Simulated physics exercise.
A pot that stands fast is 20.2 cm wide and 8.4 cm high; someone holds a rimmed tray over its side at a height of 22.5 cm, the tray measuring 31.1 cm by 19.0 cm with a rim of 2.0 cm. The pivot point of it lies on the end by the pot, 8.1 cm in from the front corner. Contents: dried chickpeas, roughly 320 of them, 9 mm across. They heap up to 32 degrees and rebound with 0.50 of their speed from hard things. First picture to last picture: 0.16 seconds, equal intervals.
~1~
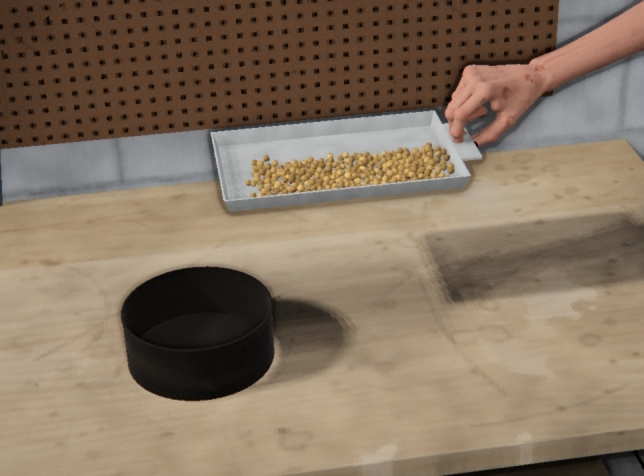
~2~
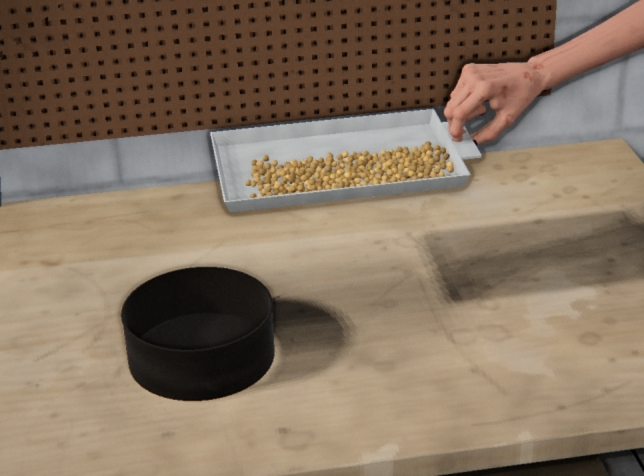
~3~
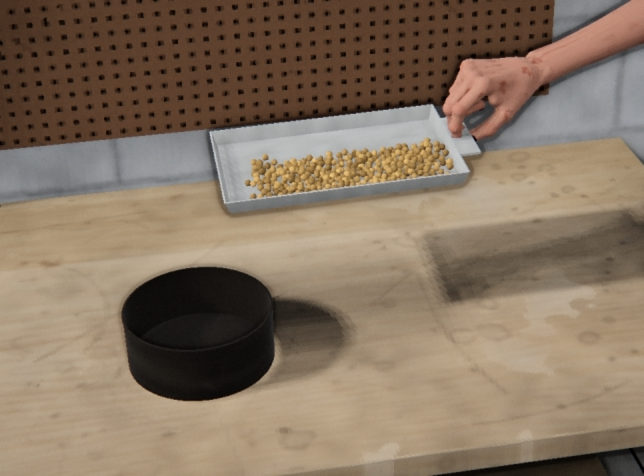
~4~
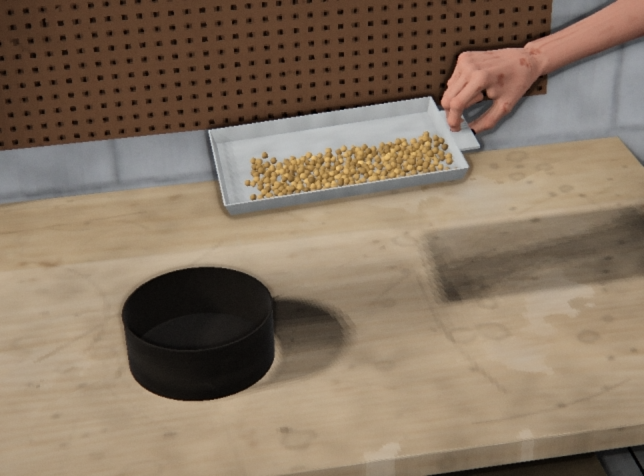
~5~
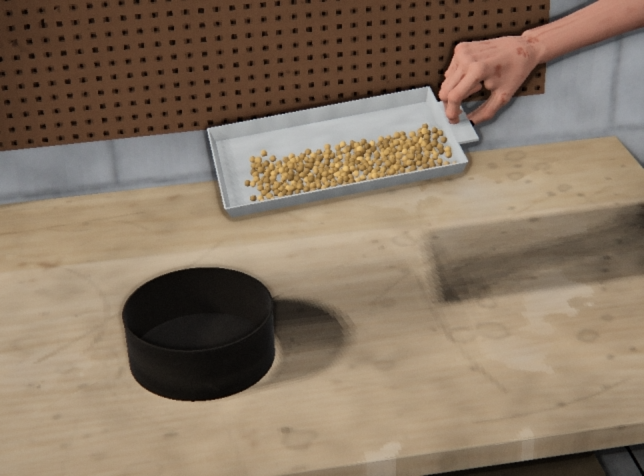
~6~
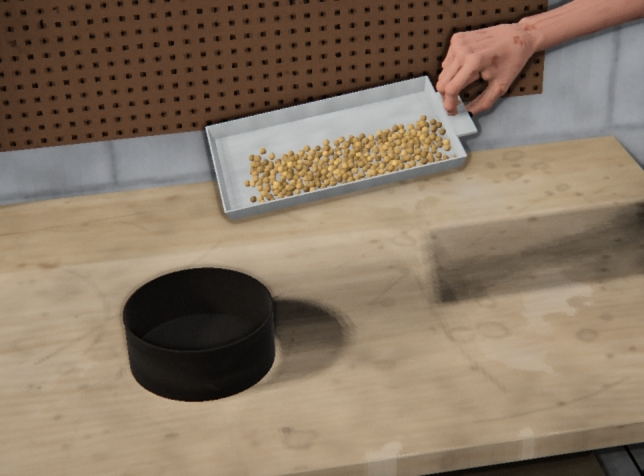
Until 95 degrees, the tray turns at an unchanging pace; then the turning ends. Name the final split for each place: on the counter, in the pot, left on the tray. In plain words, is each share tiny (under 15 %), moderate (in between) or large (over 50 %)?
Counter: Tiny; pot: Large; left on the tray: Tiny.
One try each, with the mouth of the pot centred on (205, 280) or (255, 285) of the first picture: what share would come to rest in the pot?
Estimates: 65 % and 95 %, in that order.
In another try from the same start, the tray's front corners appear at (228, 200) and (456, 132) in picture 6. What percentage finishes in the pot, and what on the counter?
Pot 55; counter 45.
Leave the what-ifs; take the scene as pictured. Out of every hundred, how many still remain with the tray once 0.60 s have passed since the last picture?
Value: About 75%.
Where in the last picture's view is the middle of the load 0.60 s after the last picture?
Near pixel (261, 212).
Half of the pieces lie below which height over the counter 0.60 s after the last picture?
Some 22 cm.
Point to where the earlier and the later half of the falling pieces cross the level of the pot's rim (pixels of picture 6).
Earlier half close to (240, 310), later half at (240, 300) in pixels.
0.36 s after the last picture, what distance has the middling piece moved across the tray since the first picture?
Roughly 5 cm.
Then, 0.36 s after the last picture, tilt 52 degrees; the tray holds 100 %, the pot 0 %.
Then, 0.60 s after the last picture, tilt 80 degrees; the tray holds 75 %, the pot 10 %.
Then, 0.95 s after the last picture, tilt 95 degrees; the tray holds 0 %, the pot 90 %.
In the end, counter 5 %, pot 95 %, tray 0 %.
